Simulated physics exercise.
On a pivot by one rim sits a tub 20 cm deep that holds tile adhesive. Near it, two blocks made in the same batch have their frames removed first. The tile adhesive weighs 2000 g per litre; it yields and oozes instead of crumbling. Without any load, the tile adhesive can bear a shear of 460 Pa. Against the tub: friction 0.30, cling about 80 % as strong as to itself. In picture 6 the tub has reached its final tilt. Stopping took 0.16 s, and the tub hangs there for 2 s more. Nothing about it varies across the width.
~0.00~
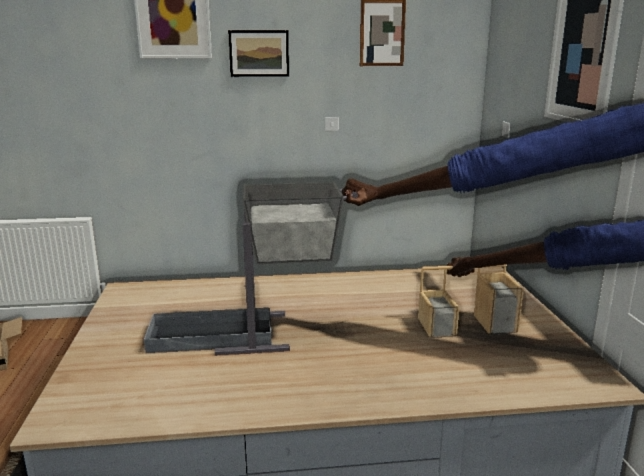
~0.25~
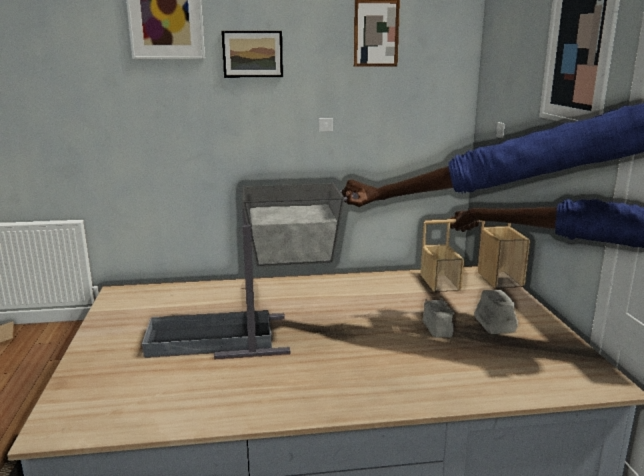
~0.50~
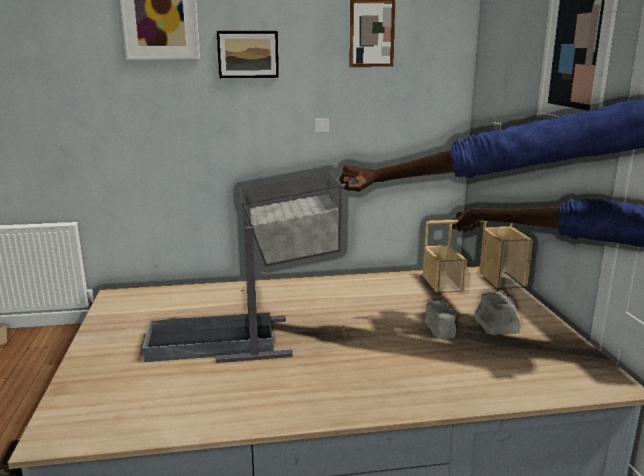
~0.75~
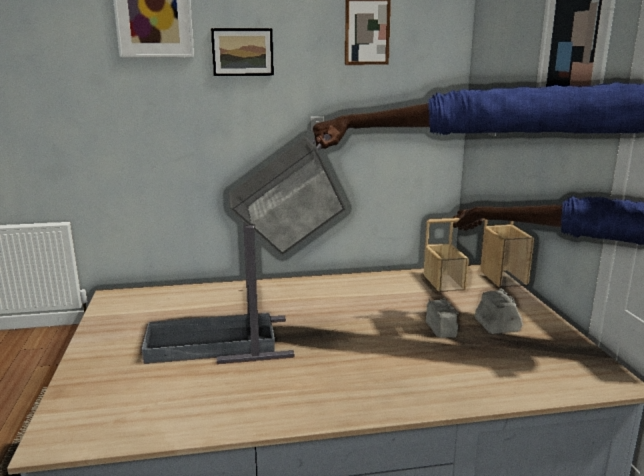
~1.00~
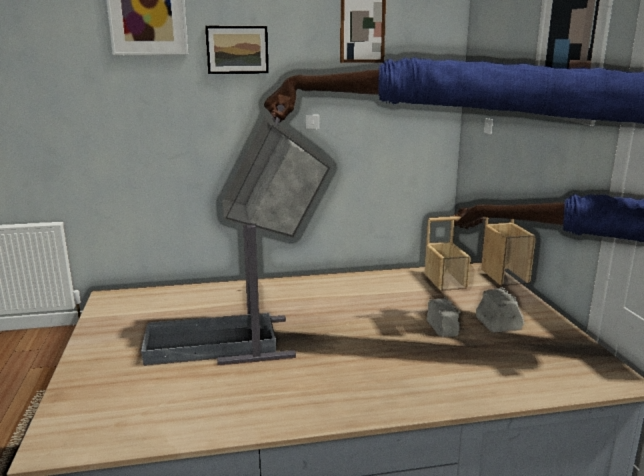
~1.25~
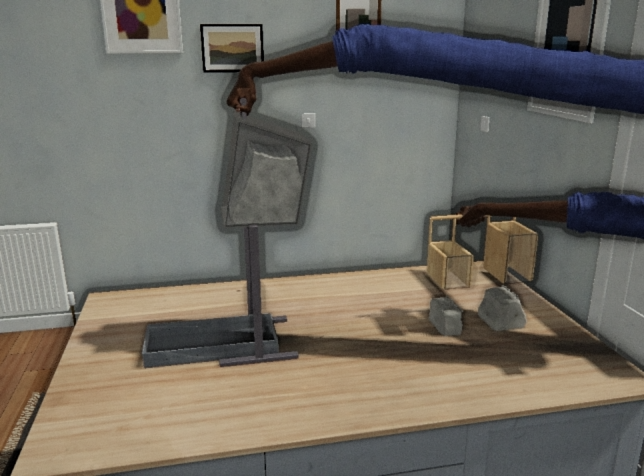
At the start, a clear tub of grey paste sits level on a post beside a low tray. One hand lifts two wooden moulds off two grey blocks at right, and the larger slumps; then the other hand swings the tub's right side up and leftward until it is steeply tilted.
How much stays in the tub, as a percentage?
63 %.
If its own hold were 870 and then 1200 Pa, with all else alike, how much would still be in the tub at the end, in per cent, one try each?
It'd be some 100 percent the first time and some 100 percent the second.
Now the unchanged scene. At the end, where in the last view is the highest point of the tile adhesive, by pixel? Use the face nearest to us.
Close to pixel (261, 184).
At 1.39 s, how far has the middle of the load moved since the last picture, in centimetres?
Roughly 4 centimetres.
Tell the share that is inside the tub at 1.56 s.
About 75 %.
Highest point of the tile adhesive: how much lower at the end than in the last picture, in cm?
About 9 cm.
After 1.39 s, the tub is at 80 degrees and holds 94 %.
After 1.56 s, the tub is at 80 degrees and holds 77 %.
After 1.73 s, the tub is at 80 degrees and holds 67 %.
After 1.90 s, the tub is at 80 degrees and holds 64 %.
After 3.25 s, at the end, the tub is at 80 degrees and holds 63 %.
